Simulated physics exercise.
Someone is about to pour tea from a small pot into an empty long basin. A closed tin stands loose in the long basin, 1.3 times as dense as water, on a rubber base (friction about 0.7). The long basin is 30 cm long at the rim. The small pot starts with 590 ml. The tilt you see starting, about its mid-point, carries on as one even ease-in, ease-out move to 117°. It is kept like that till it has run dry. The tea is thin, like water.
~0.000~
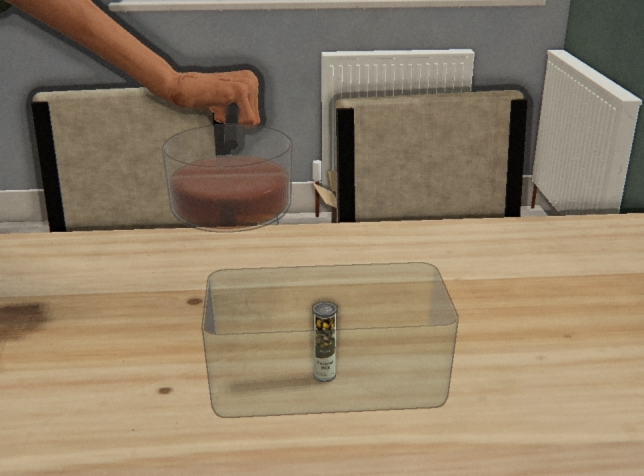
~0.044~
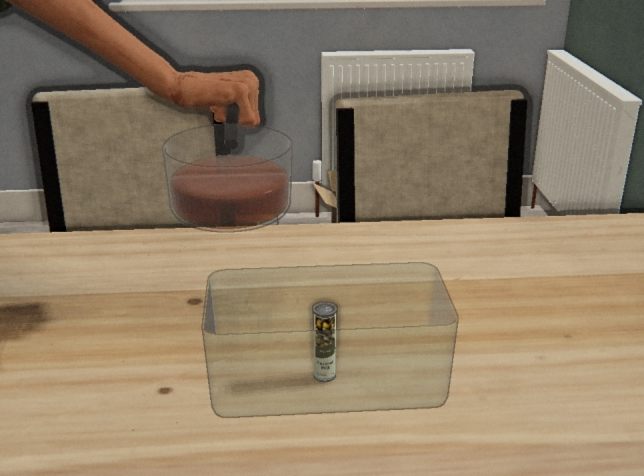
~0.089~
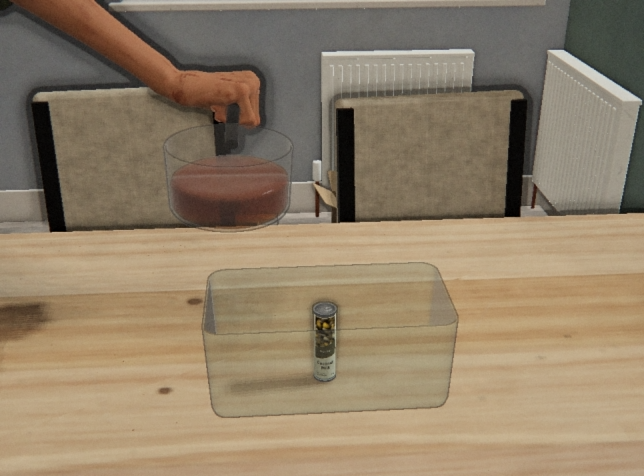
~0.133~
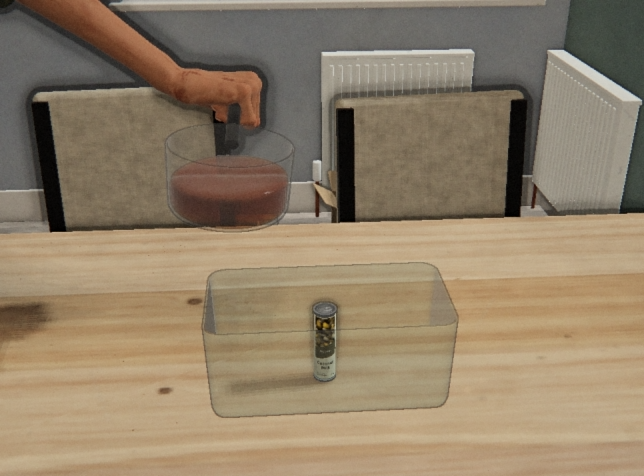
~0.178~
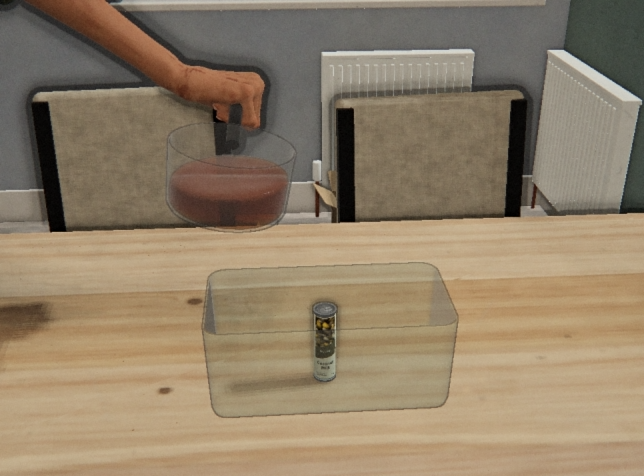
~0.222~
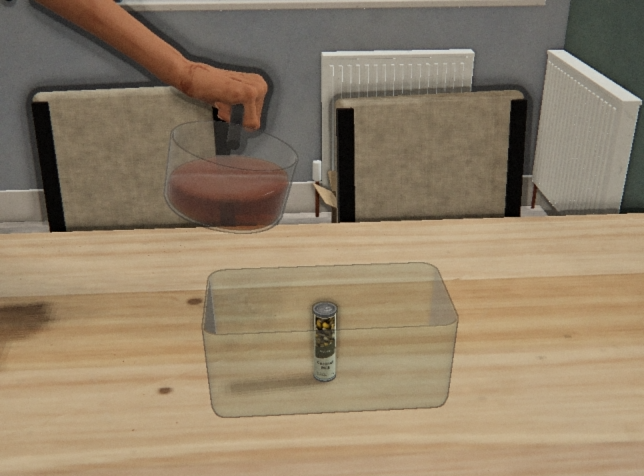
The clip opens on a hand holding a small clear pot of reddish-brown tea above a wooden table, where a small upright tin stands inside a clear long basin. The pot stays almost level at first, then the hand tilts it slightly to the right, with the tea still inside.
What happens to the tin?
The tin stays up.
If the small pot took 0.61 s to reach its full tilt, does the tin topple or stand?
The tin falls.
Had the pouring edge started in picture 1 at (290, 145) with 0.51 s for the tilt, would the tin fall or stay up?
Then it goes over.
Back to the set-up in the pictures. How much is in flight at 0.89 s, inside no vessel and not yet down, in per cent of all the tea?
Some 14 per cent.
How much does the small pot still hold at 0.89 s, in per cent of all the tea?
Near 8 in a hundred.
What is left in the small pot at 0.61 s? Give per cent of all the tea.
Near 60 in a hundred.
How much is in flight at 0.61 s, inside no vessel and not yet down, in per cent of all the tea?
About 36 per cent.
After 0.61 s the tilt is 77° and 61 per cent is still to pour; the tin stands where it began.
After 0.89 s the tilt is 113° and 8 per cent is still to pour; the tin stands where it began.
After 1.19 s the tilt is 117° and 0 per cent is still to pour; the tin stands 1 cm from where it began.
After 1.51 s the tilt is 117° and 0 per cent is still to pour; the tin stands 1 cm from where it began.
In the end the tin stands 1 cm from where it began.
